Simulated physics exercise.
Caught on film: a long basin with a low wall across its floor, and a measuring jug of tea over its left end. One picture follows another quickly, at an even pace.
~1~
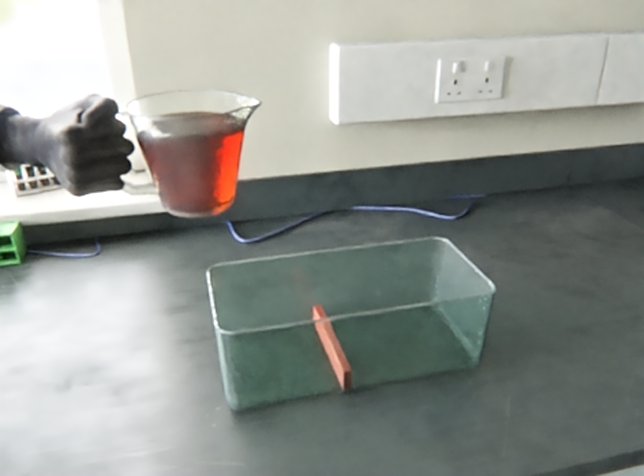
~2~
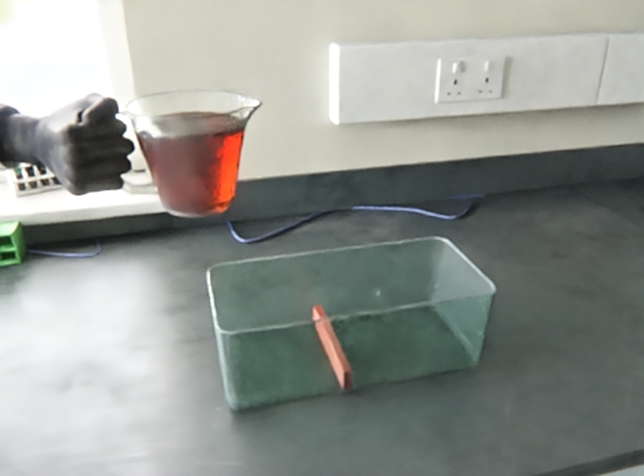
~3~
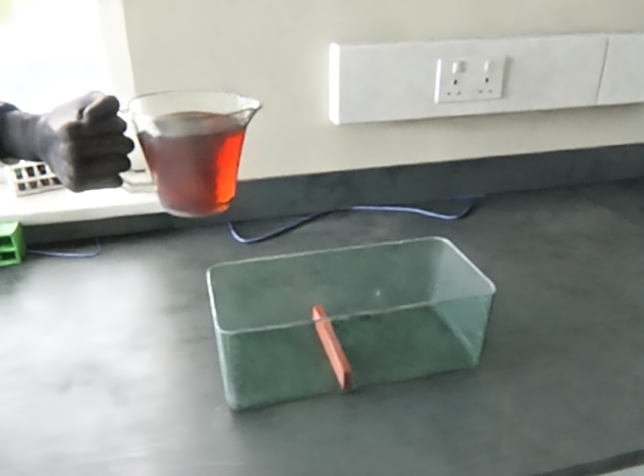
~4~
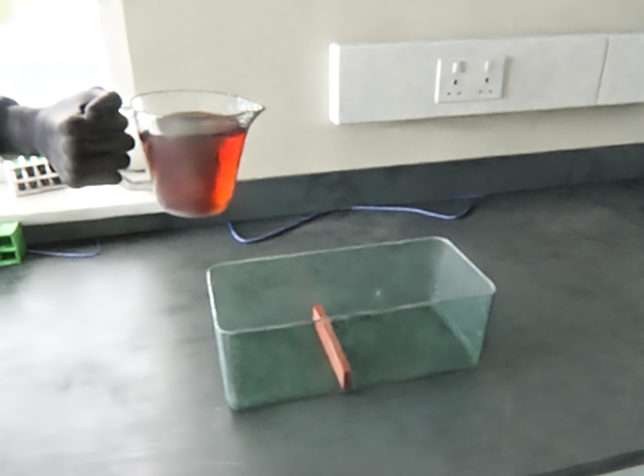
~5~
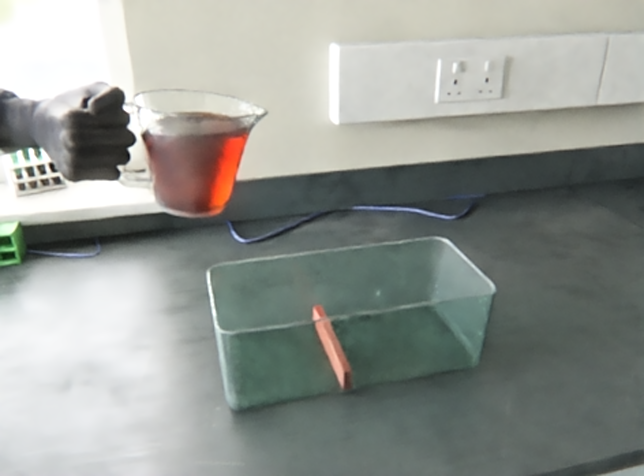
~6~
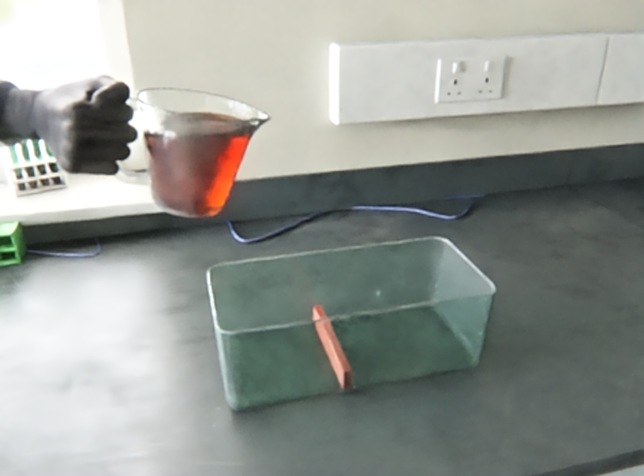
On a dark countertop, a black-gloved hand held a glass jug of reddish-brown tea above the left end of a long, clear basin with a low wall inside, then slowly tilted it slightly rightward.
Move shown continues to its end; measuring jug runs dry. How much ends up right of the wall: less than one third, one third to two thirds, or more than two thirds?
Middling share.
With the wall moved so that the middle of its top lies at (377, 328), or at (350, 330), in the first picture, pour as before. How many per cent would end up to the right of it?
Roughly 15 per cent first and roughly 10 per cent second.
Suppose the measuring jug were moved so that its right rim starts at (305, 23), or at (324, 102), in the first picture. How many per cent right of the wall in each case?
First place gives some 80 %, second place some 90 %.
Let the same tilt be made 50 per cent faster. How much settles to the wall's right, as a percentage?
It comes to some 35 per cent.
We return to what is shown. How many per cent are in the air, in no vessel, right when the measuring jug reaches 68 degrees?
About 25 per cent.
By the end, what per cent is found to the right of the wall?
Share approx. 45 %.
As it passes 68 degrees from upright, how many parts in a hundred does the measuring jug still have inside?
70 per cent, approximately.
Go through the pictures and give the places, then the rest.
In the first frame, tilt 0°; pouring edge (262, 101); surface from (136, 127) to (243, 119); the long basin's rim runs from (212, 298) to (469, 263); the wall's top is at (331, 336).
In the second frame, tilt 0°; pouring edge (262, 101); surface from (136, 126) to (243, 119).
In the third frame, tilt 2°; pouring edge (263, 103); surface from (137, 125) to (243, 120).
In the fourth frame, tilt 4°; pouring edge (266, 106); surface from (139, 125) to (245, 121).
In the fifth frame, tilt 8°; pouring edge (268, 110); surface from (142, 124) to (247, 122).
In the sixth frame, tilt 12°; pouring edge (271, 116); surface from (144, 126) to (252, 122).
A moment on, the measuring jug is tipped part way and 72 per cent is still to pour, 1 is left of the wall and 2 right of it.
Next, the measuring jug is tipped on its side and 17 per cent is still to pour, 22 is left of the wall and 37 right of it.
Then the measuring jug is tipped on its side and 1 per cent is still to pour, 52 is left of the wall and 44 right of it.
Later the measuring jug is tipped on its side and 0 per cent is still to pour, 53 is left of the wall and 46 right of it.
In the end 53 per cent lies left of the wall, 46 right of it and 2 outside.
